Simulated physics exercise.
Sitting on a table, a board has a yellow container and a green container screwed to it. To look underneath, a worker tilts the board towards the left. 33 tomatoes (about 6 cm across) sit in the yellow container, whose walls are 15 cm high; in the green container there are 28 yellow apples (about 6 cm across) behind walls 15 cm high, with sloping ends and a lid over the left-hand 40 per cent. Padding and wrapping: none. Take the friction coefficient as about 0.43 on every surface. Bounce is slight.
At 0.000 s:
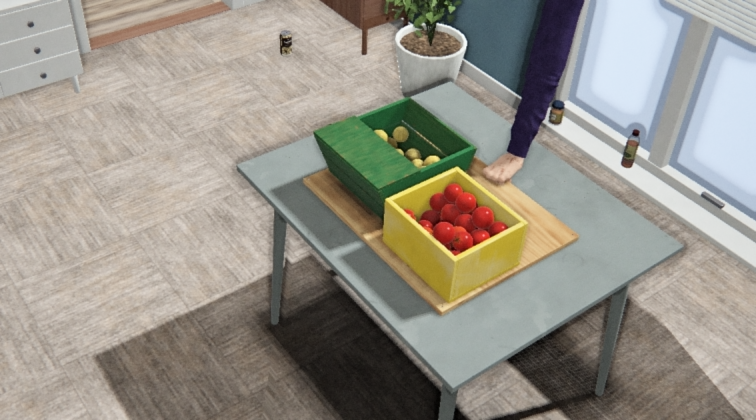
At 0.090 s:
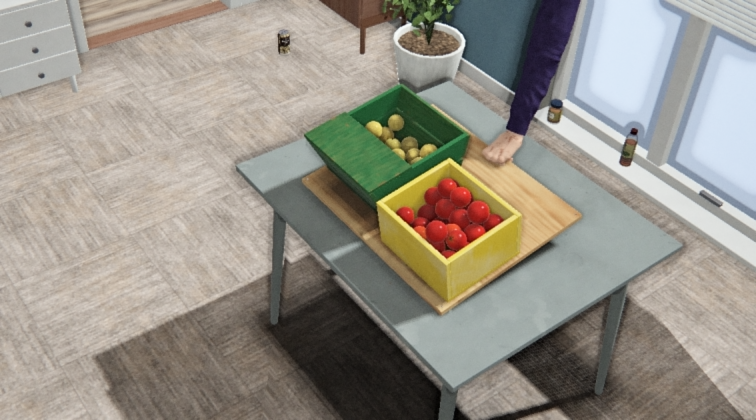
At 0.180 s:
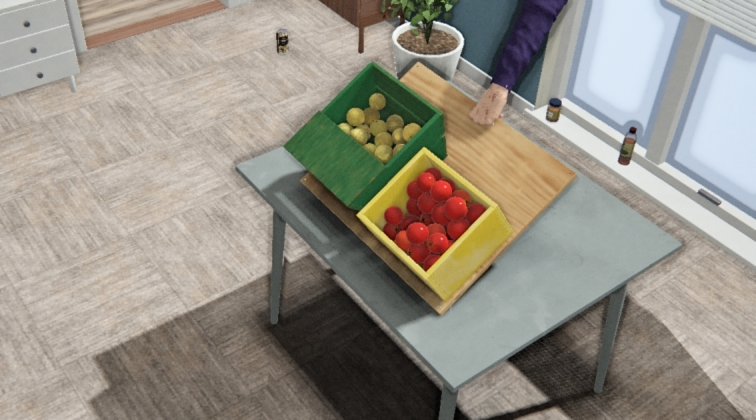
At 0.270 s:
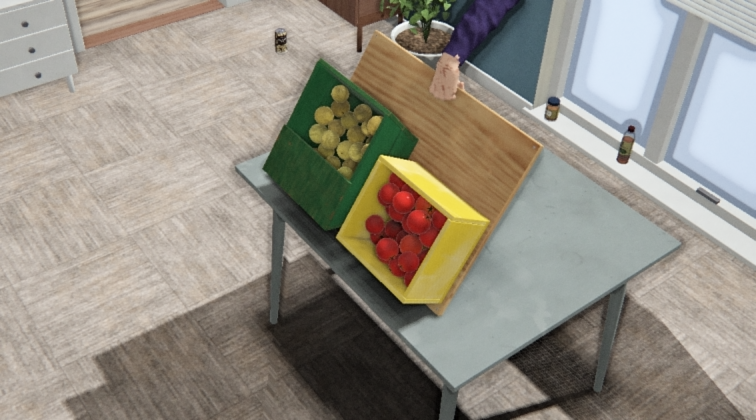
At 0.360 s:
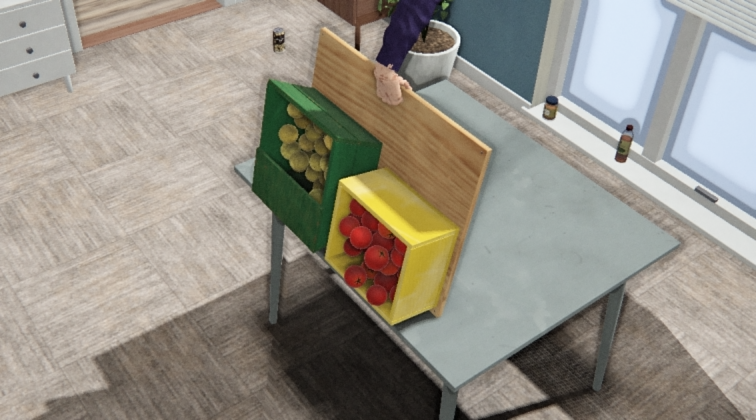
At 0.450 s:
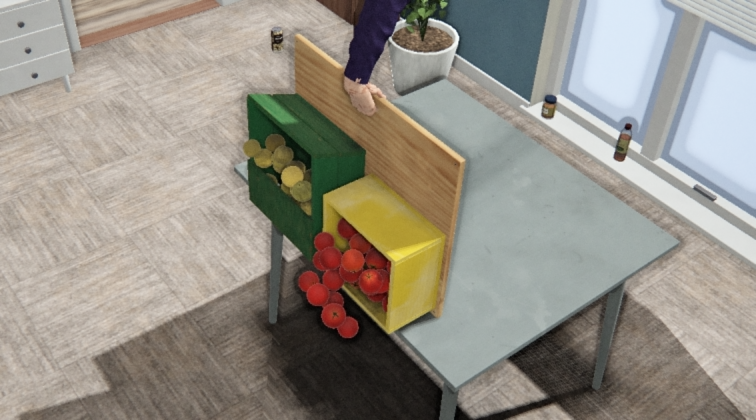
A wooden board carrying a yellow box of red tomatoes and a partly lidded green box of yellow fruit lies on a grey table, seen from above in a room with a patterned floor, potted plant and windows. A purple-sleeved arm raises the board's far edge, tilting it leftward until it stands nearly upright. Tomatoes tumble out of the yellow box while yellow fruit bunches at the green box's opening.
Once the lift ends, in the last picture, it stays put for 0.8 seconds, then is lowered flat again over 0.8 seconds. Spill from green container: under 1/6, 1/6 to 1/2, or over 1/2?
1/6 to 1/2.
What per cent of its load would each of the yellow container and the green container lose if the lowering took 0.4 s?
Then the yellow container sheds 70 %, while the green container sheds 20 %.
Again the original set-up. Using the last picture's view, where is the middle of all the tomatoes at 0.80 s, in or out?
Centre: About (273, 412) px.
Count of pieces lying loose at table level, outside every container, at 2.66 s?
Piece count: Roughly 0.
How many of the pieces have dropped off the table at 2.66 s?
Estimated tally of pieces: Close to 30.
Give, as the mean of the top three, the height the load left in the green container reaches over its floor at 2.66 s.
Height: Roughly 10 cm.
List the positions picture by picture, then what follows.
In the first picture (each is followed by its nearest rim corner in this view), green container (its farthest corner), (409, 98); yellow container, (457, 258); 0° from level; none out.
The second picture shows green container, (400, 85); yellow container, (448, 261); 9° from level.
The third picture shows yellow container, (427, 274); 31° from level.
The fourth picture shows yellow container, (404, 298); 58° from level.
The fifth picture shows yellow container, (390, 320); 80° from level.
The sixth picture shows yellow container, (387, 329); 89° from level; 12 out, the lowest tomato at (332, 302).
After 0.80 s, tilt 89°; yellow container 11 in, 22 out and green container 21 in, 7 out.
After 1.24 s, tilt 89°; yellow container 9 in, 24 out and green container 21 in, 7 out.
After 1.86 s, tilt 13°; yellow container 9 in, 24 out and green container 21 in, 7 out.
Outcome (at 2.66 s), yellow container 9 in, 24 out and green container 21 in, 7 out. Asked share, 7 of 28, 25 per cent.
